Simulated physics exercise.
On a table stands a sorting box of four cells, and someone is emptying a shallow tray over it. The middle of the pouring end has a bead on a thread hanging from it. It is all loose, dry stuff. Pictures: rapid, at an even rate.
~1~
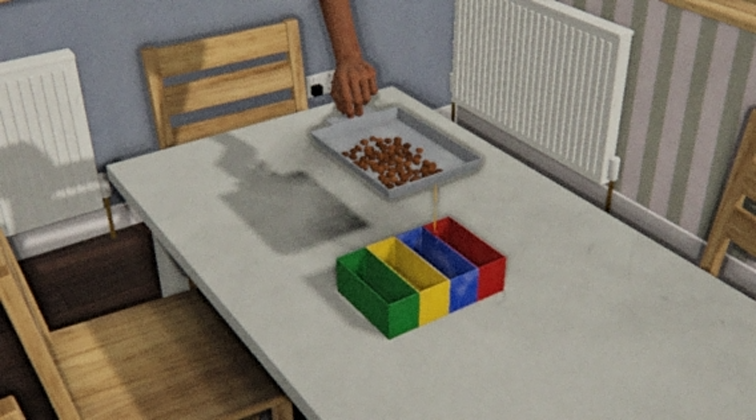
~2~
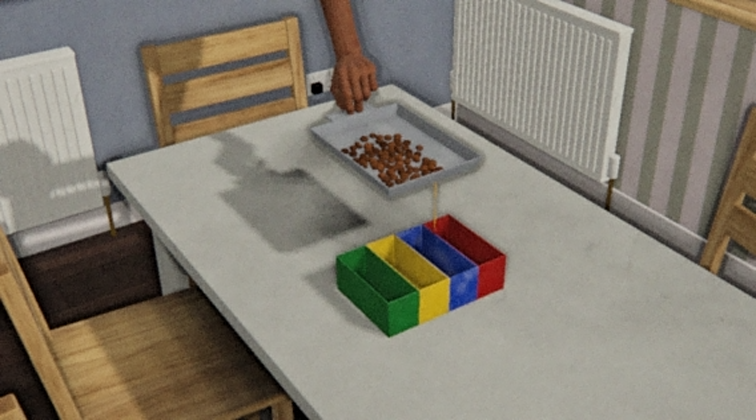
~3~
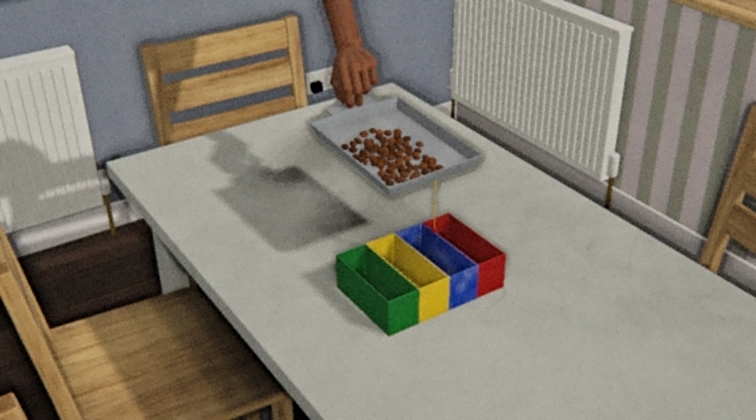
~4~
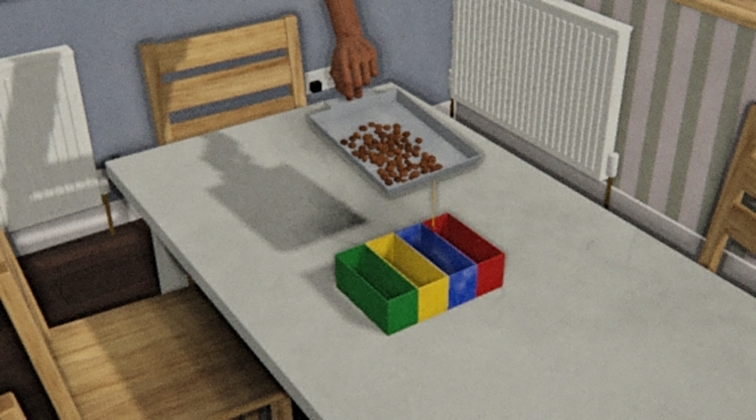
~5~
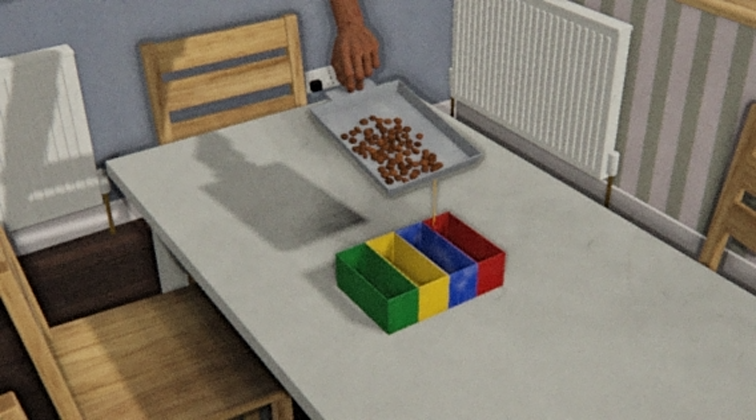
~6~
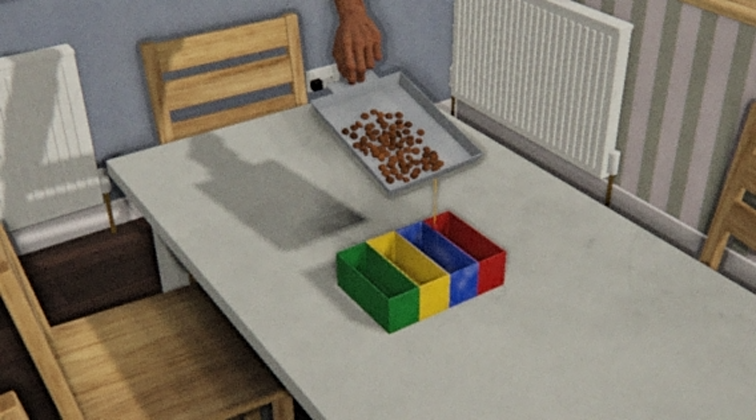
A hand gradually tilts a gray tray of brown pieces above a four-colored sorting box.
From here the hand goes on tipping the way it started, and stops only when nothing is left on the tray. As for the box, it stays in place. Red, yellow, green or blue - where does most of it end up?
Most of it ends up in yellow.
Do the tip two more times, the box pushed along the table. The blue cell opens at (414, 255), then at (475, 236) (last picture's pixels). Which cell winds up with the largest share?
First: That blue cell. Second: Green.
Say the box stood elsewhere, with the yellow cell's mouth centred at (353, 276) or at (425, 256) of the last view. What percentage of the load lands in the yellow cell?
First try: Roughly 0 per cent; second try: Roughly 40 per cent.
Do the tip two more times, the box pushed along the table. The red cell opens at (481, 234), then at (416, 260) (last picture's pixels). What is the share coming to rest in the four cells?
Some 100 and then some 70 per cent.
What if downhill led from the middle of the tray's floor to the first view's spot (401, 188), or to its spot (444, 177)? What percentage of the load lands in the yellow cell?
The share is 80 per cent in the first and 0 per cent in the second.
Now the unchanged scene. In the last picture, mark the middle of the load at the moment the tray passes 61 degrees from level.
I'd mark it close to (411, 164).
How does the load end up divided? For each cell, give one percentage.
Estimated shares - green cell close to 0, yellow cell close to 50, blue cell close to 40, red cell close to 10.
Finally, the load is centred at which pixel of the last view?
At about (425, 289), give or take.
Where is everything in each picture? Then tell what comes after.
The first frame shows corners of the pouring end at (390, 187) and (476, 158), level; middle of the load at (392, 159), bits of dog kibble; bead on its thread at (434, 232); green cell at (404, 313); yellow cell at (434, 300); blue cell at (463, 288); red cell at (491, 276).
The second frame shows corners of the pouring end at (390, 186) and (477, 156), level; middle of the load at (392, 156).
The third frame shows corners of the pouring end at (390, 185) and (477, 154), tipped barely, lowest at the left corner; middle of the load at (392, 153).
The fourth frame shows corners of the pouring end at (390, 186) and (476, 154), tipped a little, lowest at the left corner; middle of the load at (391, 149).
The fifth frame shows corners of the pouring end at (390, 186) and (477, 153), tipped a little, lowest at the left corner; middle of the load at (392, 146).
The sixth frame shows corners of the pouring end at (391, 186) and (478, 152), tipped clearly, lowest at the left corner; middle of the load at (392, 148); green cell at (404, 307); yellow cell at (434, 295); blue cell at (463, 282); red cell at (491, 270).
Soon, tray tipped steeply; all on the tray.
A while on, tray tipped past a quarter turn; a small part on the tray; about a third in the yellow cell; about a quarter in the blue cell; a small part in the green cell; a stray few in the red cell; about a quarter falling or outside the box.
Towards the end, tray tipped past a quarter turn; about half in the yellow cell; about a third in the blue cell; a small part in the red cell; a small part in the green cell; a stray few falling or outside the box.
Finally, tray tipped past a quarter turn; about half in the yellow cell; about a third in the blue cell; a small part in the red cell; a small part in the green cell; a stray few outside the box.
